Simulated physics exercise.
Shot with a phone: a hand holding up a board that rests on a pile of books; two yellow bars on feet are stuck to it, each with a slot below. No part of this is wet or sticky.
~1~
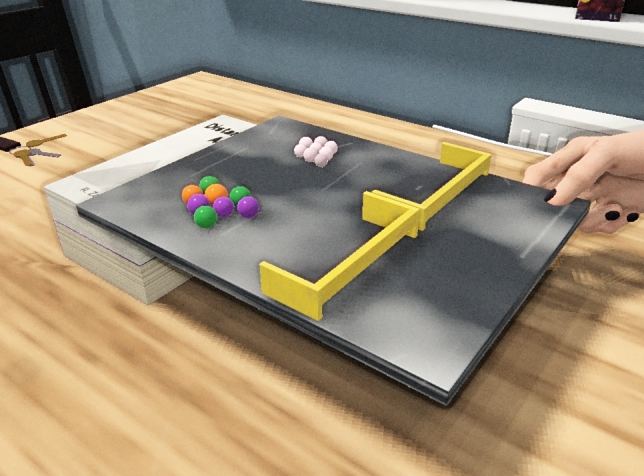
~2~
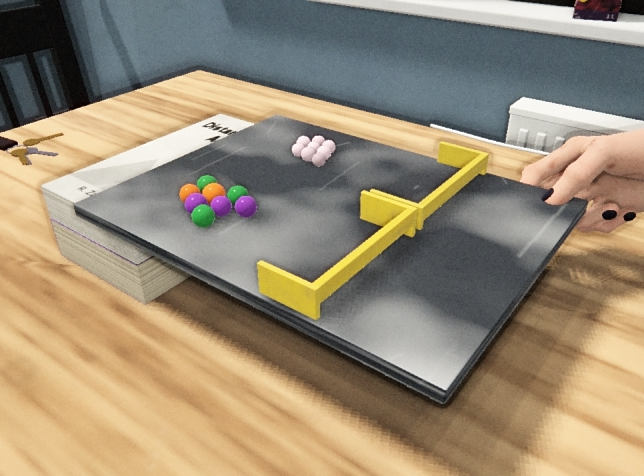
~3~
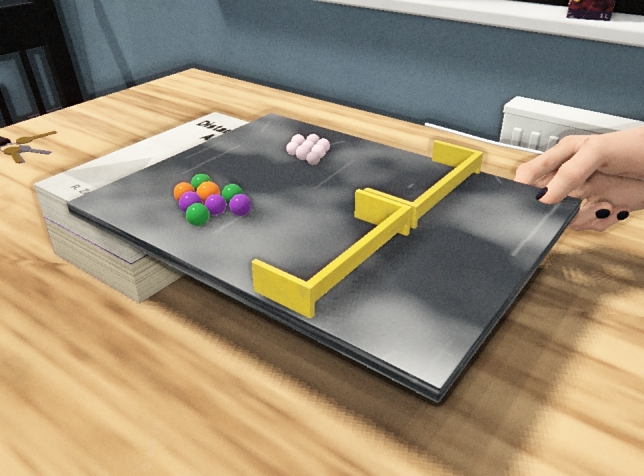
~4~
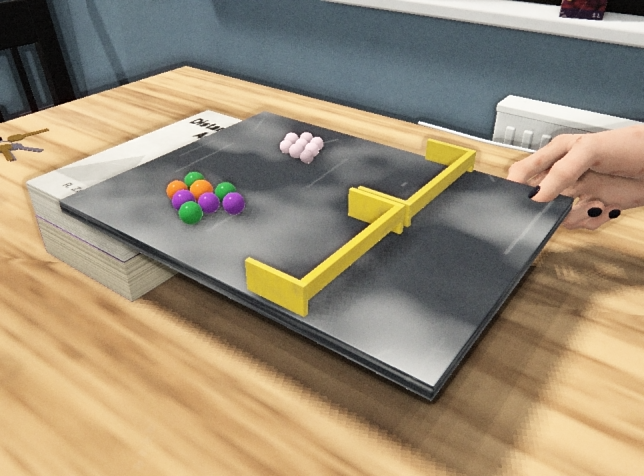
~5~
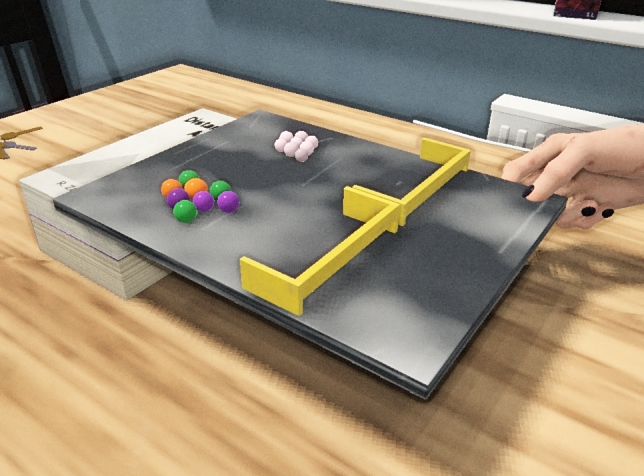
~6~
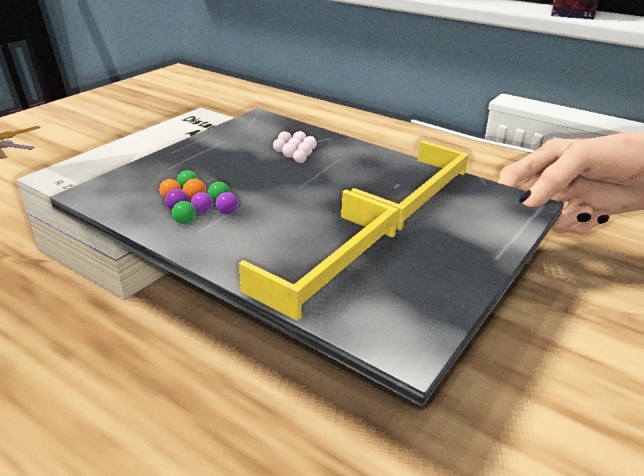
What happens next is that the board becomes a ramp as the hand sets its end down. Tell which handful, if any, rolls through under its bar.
At the end, front handful: Stuck, back handful: Stuck.
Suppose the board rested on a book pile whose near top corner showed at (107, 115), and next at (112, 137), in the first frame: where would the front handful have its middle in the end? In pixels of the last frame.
Try one: Near (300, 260). Try two: Near (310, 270).
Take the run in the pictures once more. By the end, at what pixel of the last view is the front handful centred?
About (324, 310).
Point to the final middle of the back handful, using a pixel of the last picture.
Looks to me like it ends up close to (419, 231).
Then, 0.41 s after the last picture, board sloping at 12°; front handful on its way down; back handful on its way down.
Then, 0.77 s after the last picture, board resting at 16°; front handful has reached its gate; back handful has reached its gate.
At rest, board resting at 16°; front handful gathered behind its gate; back handful gathered behind its gate.
